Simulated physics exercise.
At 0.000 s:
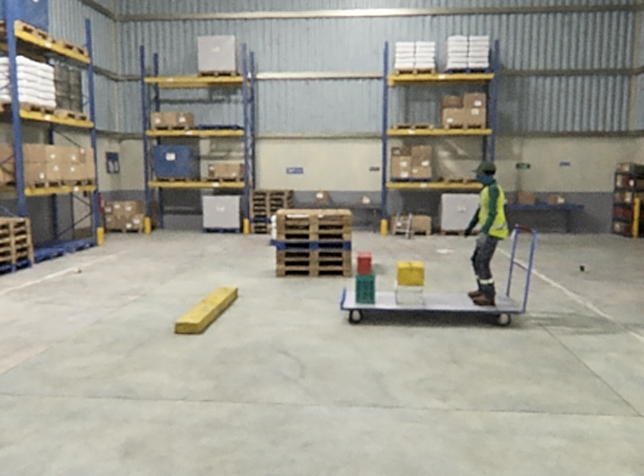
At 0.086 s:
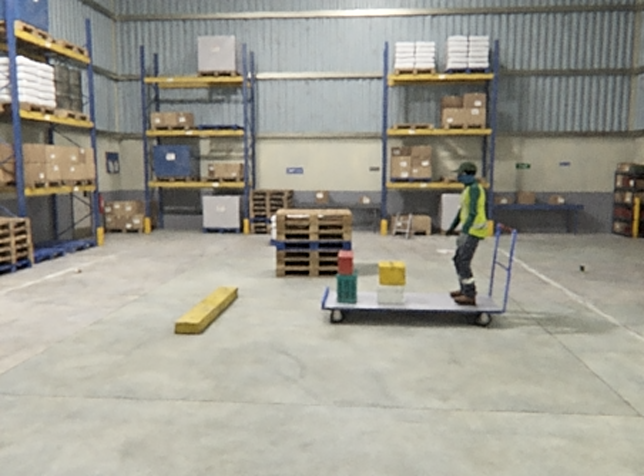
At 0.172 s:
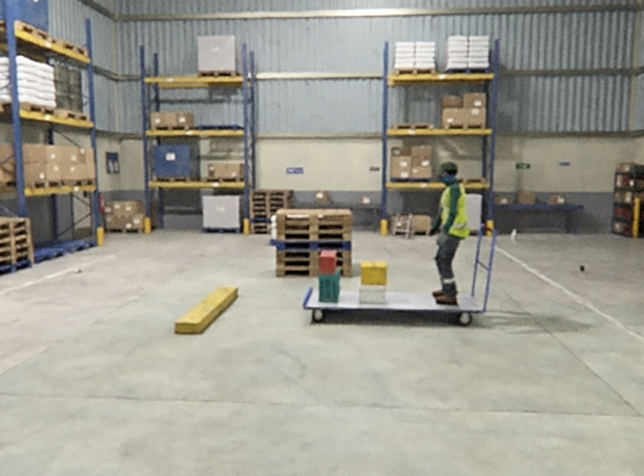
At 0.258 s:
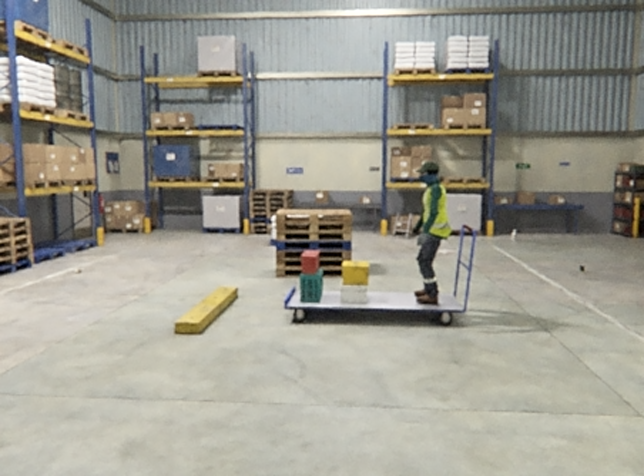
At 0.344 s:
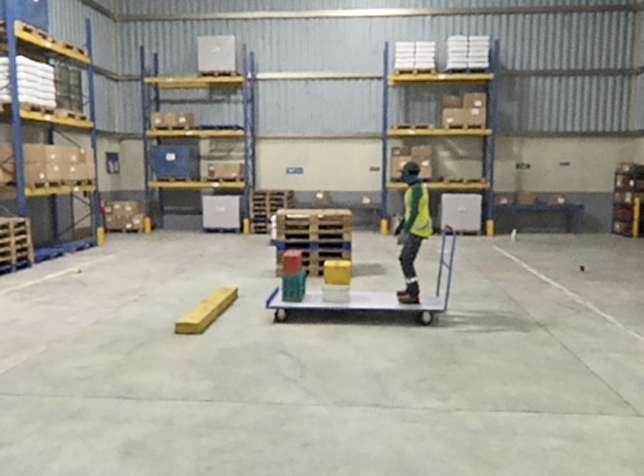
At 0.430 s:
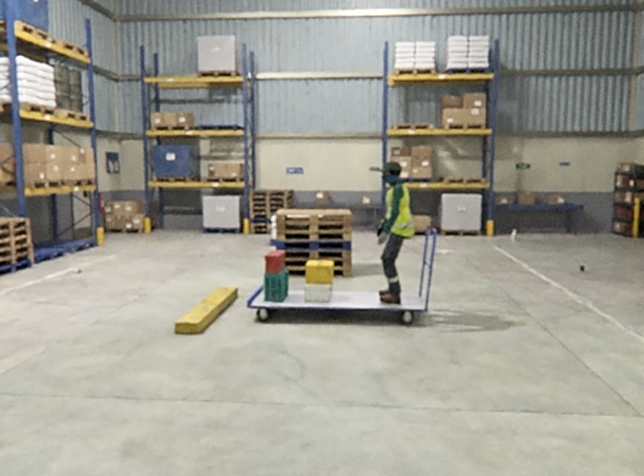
Flatbed trolley carrying stacked crates and a standing worker in a yellow vest, rolling left across a warehouse floor past wooden pallets.
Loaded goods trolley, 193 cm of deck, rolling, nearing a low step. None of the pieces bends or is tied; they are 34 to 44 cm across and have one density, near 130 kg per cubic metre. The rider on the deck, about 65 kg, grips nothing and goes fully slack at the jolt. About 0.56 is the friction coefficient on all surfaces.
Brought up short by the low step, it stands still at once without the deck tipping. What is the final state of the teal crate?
The teal crate is no longer aboard.
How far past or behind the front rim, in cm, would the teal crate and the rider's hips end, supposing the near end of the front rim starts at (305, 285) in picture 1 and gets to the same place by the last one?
Rest positions: Teal 10 cm past rim; hips 140 cm behind rim.
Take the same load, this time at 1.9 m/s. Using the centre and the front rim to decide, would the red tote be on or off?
Lab note: Red - leaves the load.
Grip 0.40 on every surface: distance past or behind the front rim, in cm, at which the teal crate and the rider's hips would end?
The teal item would end 70 cm past the front rim, and the hips 50 cm behind it.
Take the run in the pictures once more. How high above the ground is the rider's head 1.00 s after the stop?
Height: Approx. 70 cm up.
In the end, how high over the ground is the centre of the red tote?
Near 10 cm above the ground.
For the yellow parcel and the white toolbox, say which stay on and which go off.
Result - yellow: Stays; white: Stays.
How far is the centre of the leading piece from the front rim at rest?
140 cm past the rim.
After 0.63 s the deck stops.
After 1.18 s the teal crate is 12 cm past the rim, tilted 125°, near (204, 286) in the last picture's view.
After 1.63 s the teal crate is 45 cm past the rim, tilted 170°, near (177, 297) in the last picture's view.
When all is still (3.1 s), past the rim, teal crate and red tote; behind it, white toolbox, yellow parcel and the rider's hips.
